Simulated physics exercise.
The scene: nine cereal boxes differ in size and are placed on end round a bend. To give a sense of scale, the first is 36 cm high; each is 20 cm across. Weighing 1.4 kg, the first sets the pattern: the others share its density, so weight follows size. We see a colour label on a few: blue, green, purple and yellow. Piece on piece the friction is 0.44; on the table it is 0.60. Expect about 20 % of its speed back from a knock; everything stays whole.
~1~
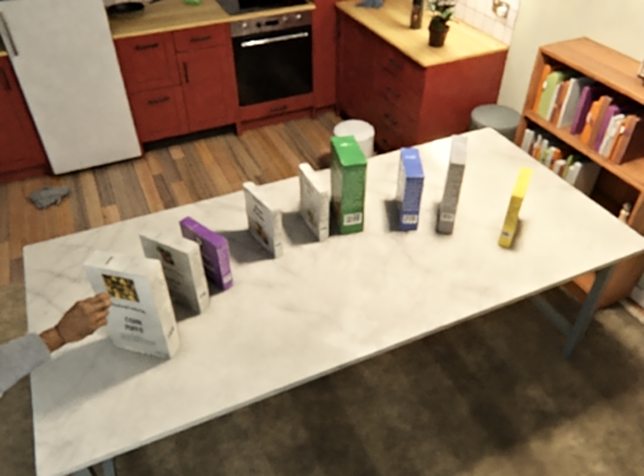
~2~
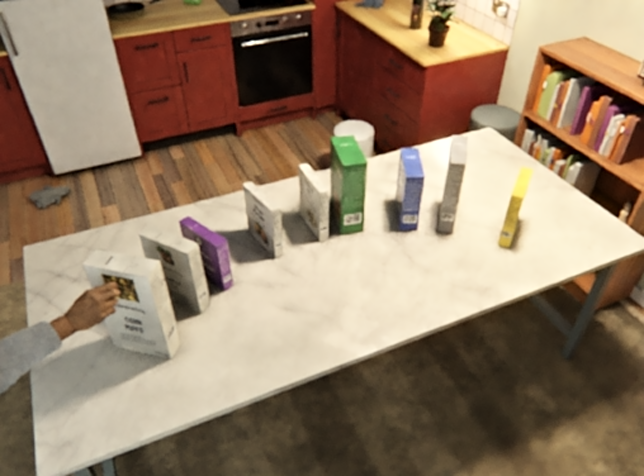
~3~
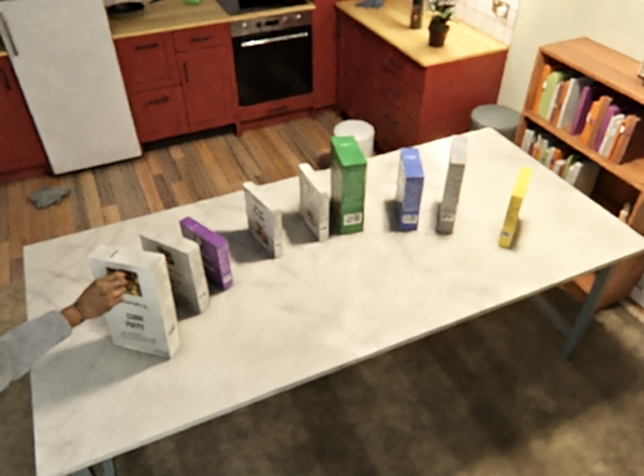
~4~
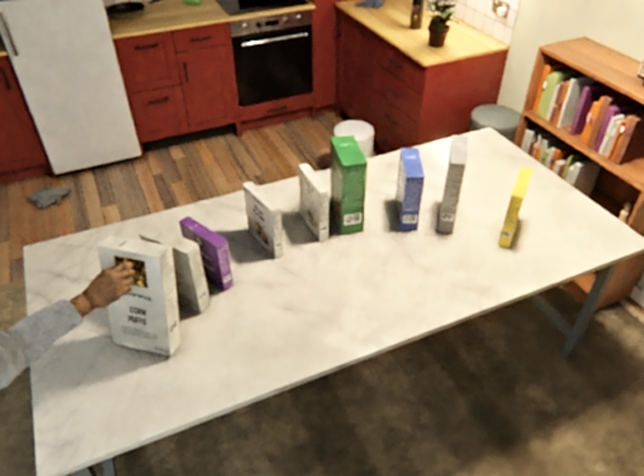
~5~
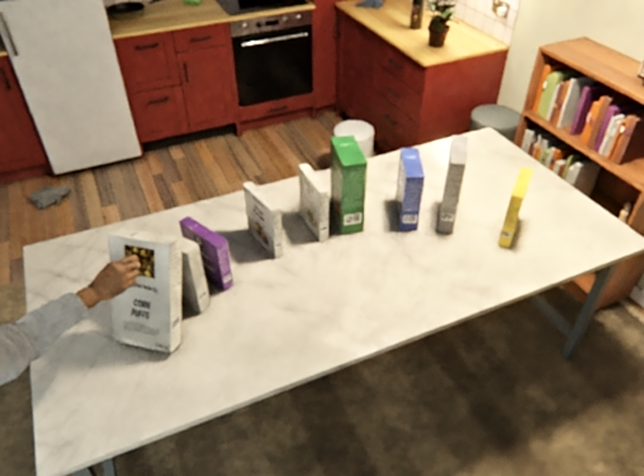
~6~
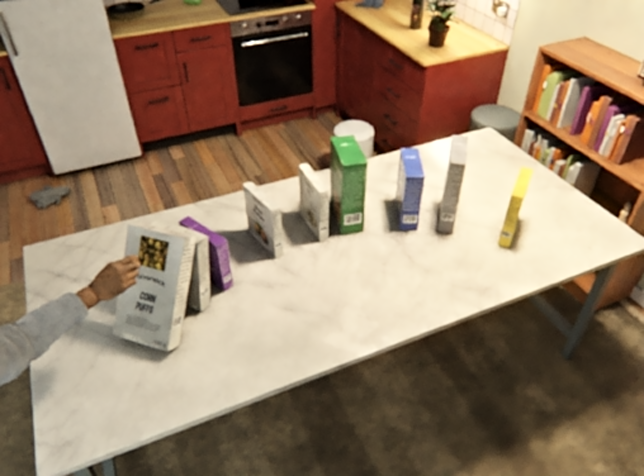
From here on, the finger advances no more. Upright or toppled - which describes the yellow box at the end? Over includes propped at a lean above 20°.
Upright.
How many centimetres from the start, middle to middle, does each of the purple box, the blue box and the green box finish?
Approx. shifts in cm - purple: 20; blue: 0; green: 0.
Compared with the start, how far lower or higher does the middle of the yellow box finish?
It finishes some 0 cm lower than at the start.
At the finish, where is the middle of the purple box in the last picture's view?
Its centre finishes around pixel (234, 252) in the last picture.
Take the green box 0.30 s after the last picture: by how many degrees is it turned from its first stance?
Rotation: Approx. 0°.
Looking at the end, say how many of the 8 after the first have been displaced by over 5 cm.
That comes to 3 in total.
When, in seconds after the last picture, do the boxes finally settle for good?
Somewhere near 1.0 seconds.
Then, 0.18 s later than the last frame, 2 of the 8 other boxes over; yellow box unmoved; purple box tilted 25°.
Then, 0.30 s later than the last frame, 2 of the 8 other boxes over; yellow box unmoved; purple box lying flat.
When it is over, 3 of the 8 other boxes over; yellow box unmoved; purple box lying flat; green box unmoved. Five left standing. In pixels of the last frame, middles, yellow box near (515, 207), purple box near (234, 252).
